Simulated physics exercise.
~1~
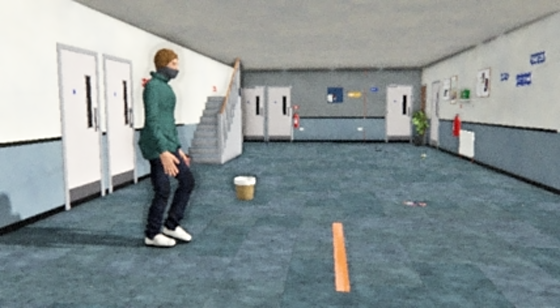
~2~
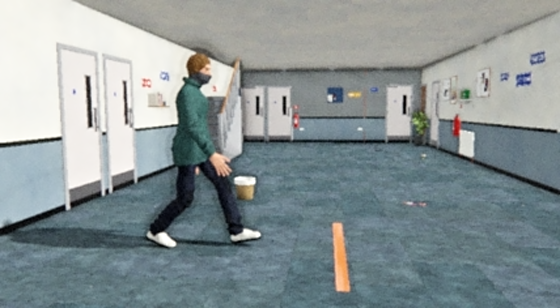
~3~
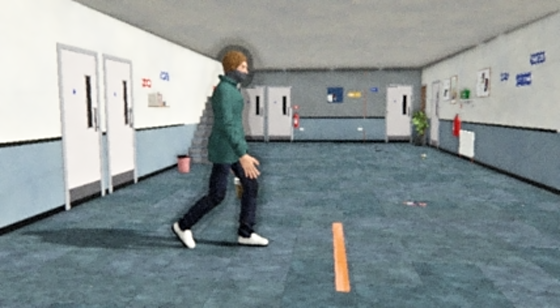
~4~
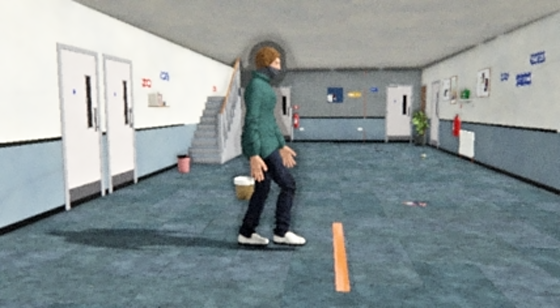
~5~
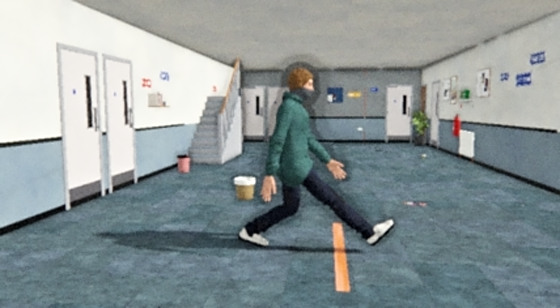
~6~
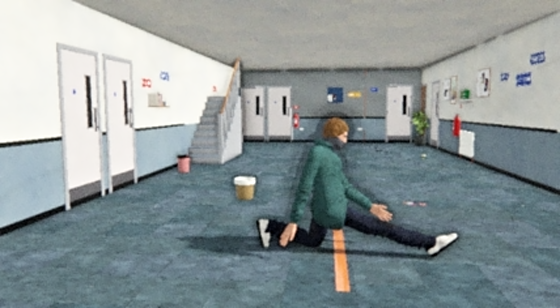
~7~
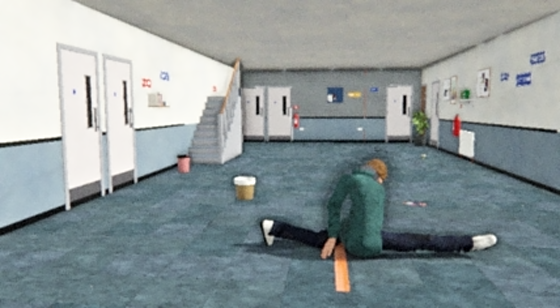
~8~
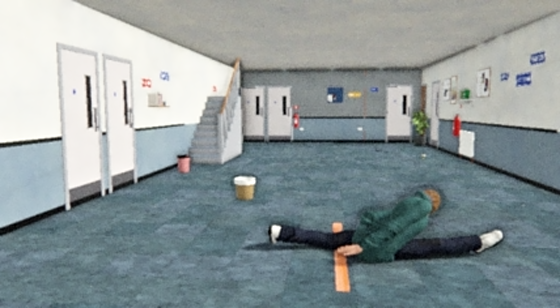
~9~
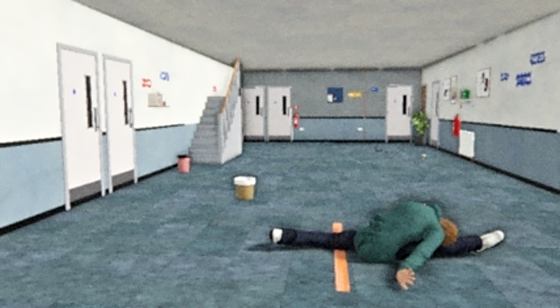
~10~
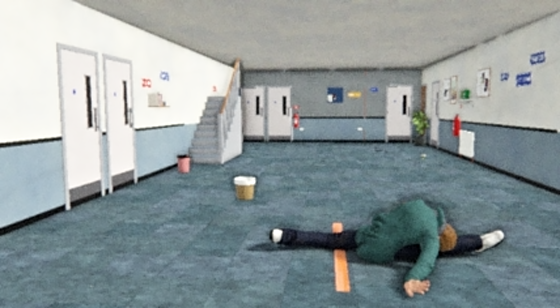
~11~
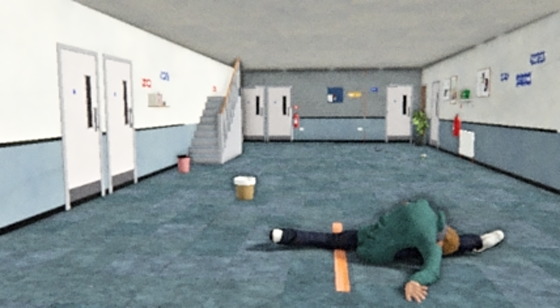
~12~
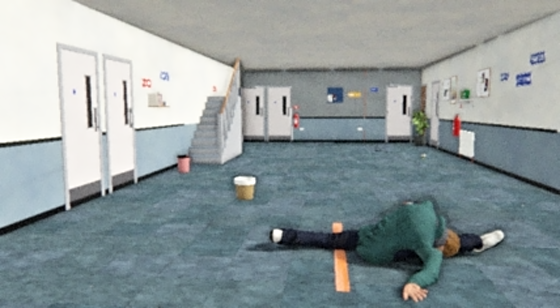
The clip shows a person in a green top and dark trousers walking right along a corridor, then sliding into a wide split over an orange floor strip, folding forward and ending slumped still, hips, chest and head beyond the strip.
